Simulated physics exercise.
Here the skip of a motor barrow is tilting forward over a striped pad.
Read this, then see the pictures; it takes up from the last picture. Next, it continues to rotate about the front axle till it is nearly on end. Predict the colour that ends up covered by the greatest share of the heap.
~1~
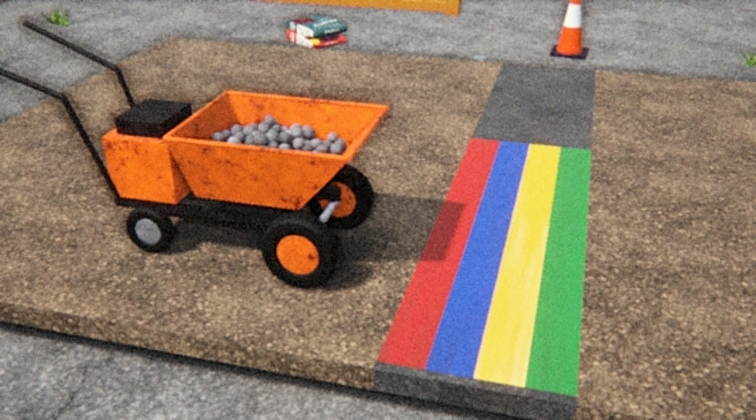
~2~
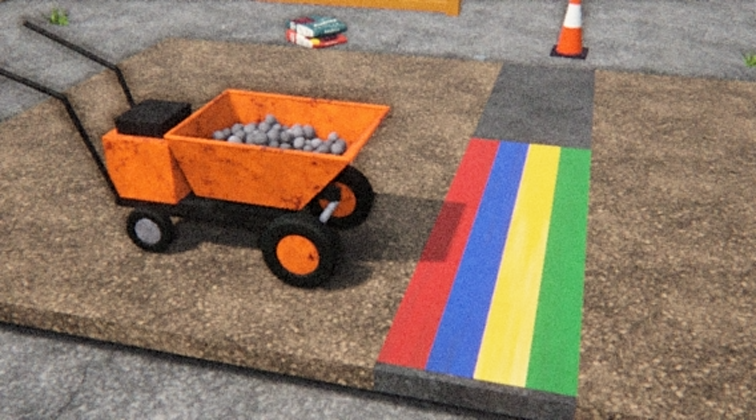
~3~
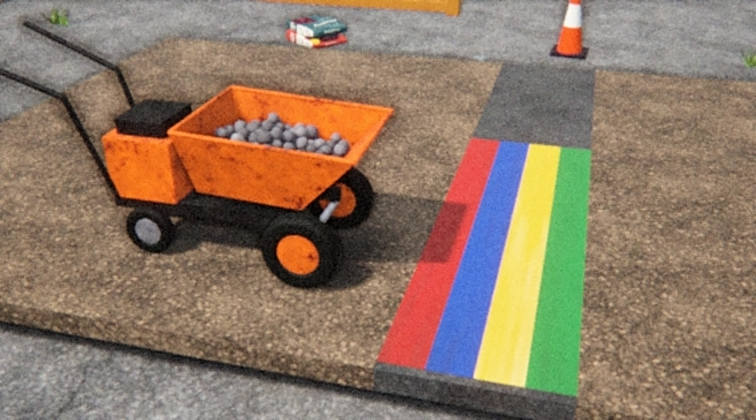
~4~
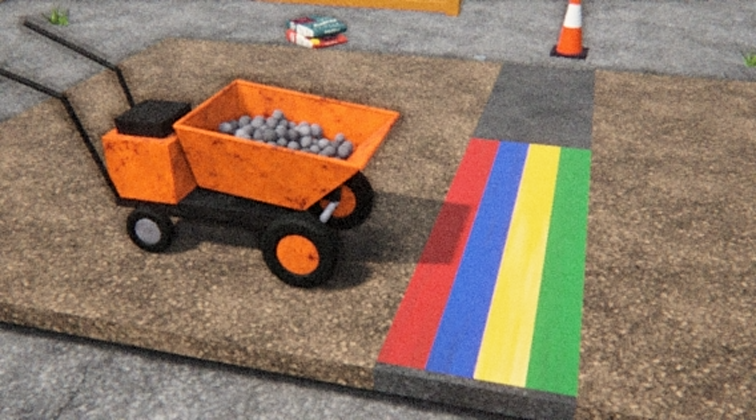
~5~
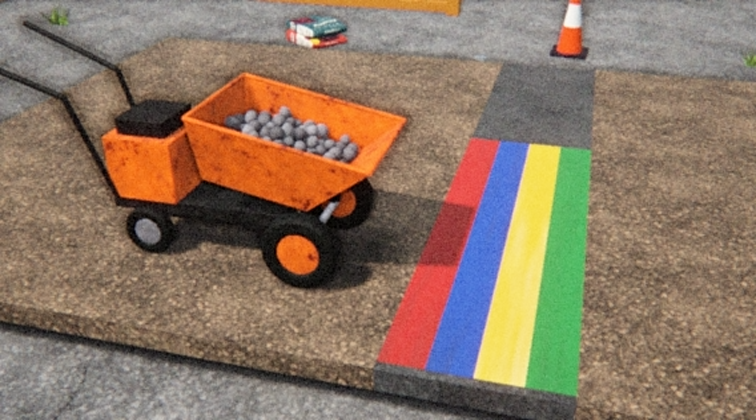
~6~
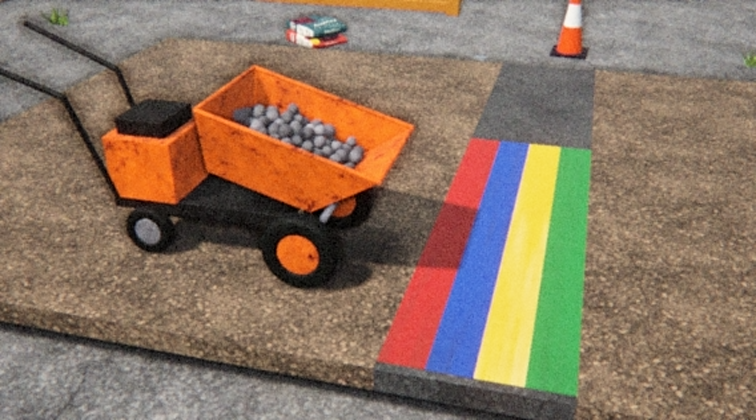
I would say blue.
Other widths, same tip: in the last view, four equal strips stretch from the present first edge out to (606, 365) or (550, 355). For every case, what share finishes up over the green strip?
The first painting gives around 10 per cent, the second around 10 per cent.
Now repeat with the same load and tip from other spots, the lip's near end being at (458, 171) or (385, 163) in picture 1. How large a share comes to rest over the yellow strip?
Try 1: 10 %. Try 2: 20 %.
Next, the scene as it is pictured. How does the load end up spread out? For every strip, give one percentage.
Red strip 20 %, blue strip 30 %, yellow strip 15 %, green strip 10 %.
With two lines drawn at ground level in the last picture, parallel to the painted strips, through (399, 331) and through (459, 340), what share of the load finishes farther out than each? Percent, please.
Result, first then second: 70 %, 40 %.
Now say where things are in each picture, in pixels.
The first frame shows lip of the skip at (348, 159), level; top of the load at (272, 139), round cobbles; red strip at (414, 329); blue strip at (460, 336); yellow strip at (507, 344); green strip at (555, 352).
The second frame shows lip of the skip at (350, 160), level; top of the load at (273, 138).
The third frame shows lip of the skip at (354, 163), tipped barely; top of the load at (256, 140).
The fourth frame shows lip of the skip at (361, 167), tipped a little; top of the load at (260, 138).
The fifth frame shows lip of the skip at (369, 174), tipped a little; top of the load at (262, 137).
The sixth frame shows lip of the skip at (379, 182), tipped clearly; top of the load at (270, 133); red strip at (414, 329); blue strip at (460, 336); yellow strip at (507, 344); green strip at (555, 352).
Soon, skip tipped steeply; all in the skip.
A while on, skip tipped steeply; most in the skip; a small part over the red strip; a small part over the blue strip; a stray few over the yellow strip.
Towards the end, skip tipped right over; about a quarter in the skip; about a quarter over the red strip; about a third over the blue strip; a small part over the yellow strip; a small part over the green strip; a stray few off the paint.
Finally, skip tipped right over; about a quarter in the skip; about a quarter over the red strip; about a quarter over the blue strip; about a quarter over the yellow strip; a small part over the green strip; a stray few off the paint.
